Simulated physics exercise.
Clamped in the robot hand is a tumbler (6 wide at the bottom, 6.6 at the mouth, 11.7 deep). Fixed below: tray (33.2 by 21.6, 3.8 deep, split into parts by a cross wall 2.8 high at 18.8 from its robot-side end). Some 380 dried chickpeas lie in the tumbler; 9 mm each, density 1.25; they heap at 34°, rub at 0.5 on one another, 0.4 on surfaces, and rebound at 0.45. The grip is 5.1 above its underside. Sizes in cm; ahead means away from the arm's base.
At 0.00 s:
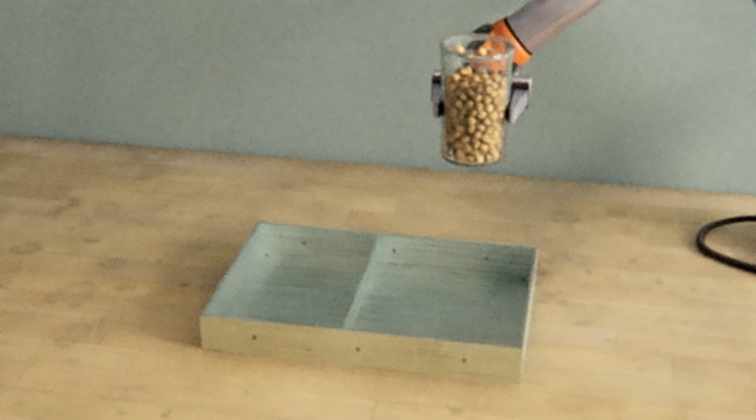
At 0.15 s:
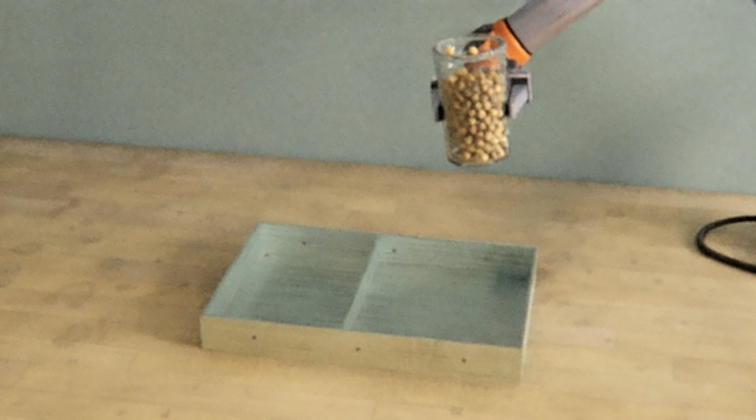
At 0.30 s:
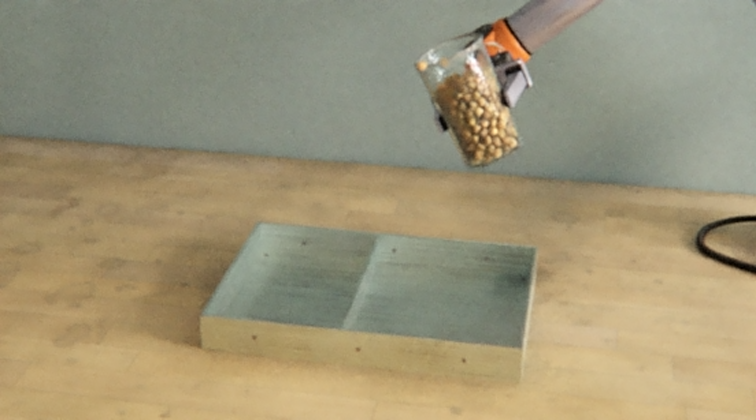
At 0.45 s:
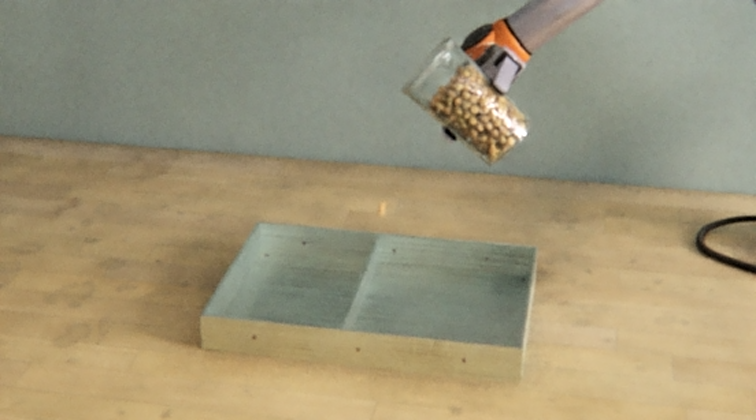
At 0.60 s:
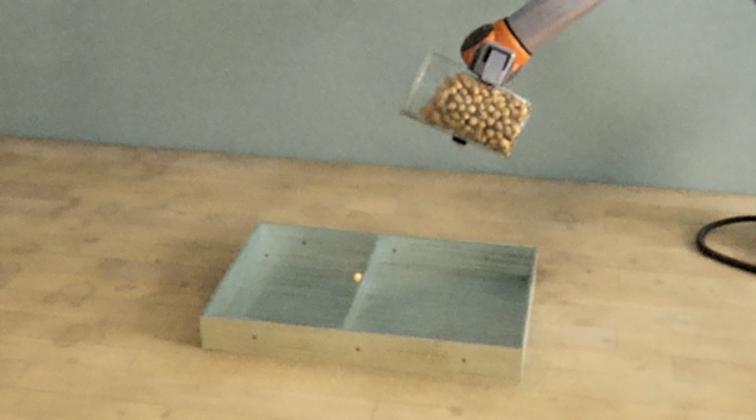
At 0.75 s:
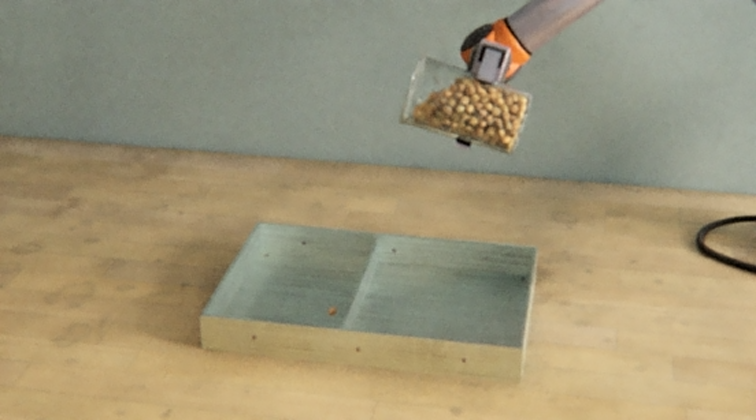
The video shows a robot arm gripping a clear tumbler of dried chickpeas above a shallow, two-part tray on a wooden surface, tilting it leftward until it lies nearly sideways, while a single chickpea drops into the tray.
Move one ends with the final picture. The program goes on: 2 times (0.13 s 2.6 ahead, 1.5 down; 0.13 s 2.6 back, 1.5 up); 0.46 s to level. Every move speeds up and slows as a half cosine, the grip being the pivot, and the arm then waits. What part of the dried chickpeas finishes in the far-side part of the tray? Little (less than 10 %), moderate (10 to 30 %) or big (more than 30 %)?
Share in the far-side part of the tray: Little (less than 10 %).
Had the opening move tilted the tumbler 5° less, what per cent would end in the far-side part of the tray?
It would be near 0 per cent.
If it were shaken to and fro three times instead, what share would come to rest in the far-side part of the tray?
Then about 5 per cent.
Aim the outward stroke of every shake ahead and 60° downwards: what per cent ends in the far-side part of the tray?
Some 0 per cent.
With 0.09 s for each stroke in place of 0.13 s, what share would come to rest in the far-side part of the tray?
In that case some 10 per cent.
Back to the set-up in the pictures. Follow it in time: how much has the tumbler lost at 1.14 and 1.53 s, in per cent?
In turn: 0, 5.
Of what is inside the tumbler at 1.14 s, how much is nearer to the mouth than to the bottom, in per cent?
About 40 per cent.
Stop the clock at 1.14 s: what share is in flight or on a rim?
Roughly 1 per cent.
After 1.14 s, tilted 75° forward, highest piece 26 above the table; 368 in the tumbler, 3 in the robot-side part, 1 in the far-side part, 3 in flight or on a rim.
After 1.53 s, tilted 29° forward, highest piece 30 above the table; 349 in the tumbler, 18 in the robot-side part, 7 in the far-side part, 1 in flight or on a rim.
After 1.93 s, level, highest piece 30 above the table; 349 in the tumbler, 19 in the robot-side part, 7 in the far-side part.
After 2.98 s, level, highest piece 30 above the table; 349 in the tumbler, 19 in the robot-side part, 7 in the far-side part.
At rest, 349 in the tumbler, 19 in the robot-side part, 7 in the far-side part. That is 2 % in the far-side part of the tray.
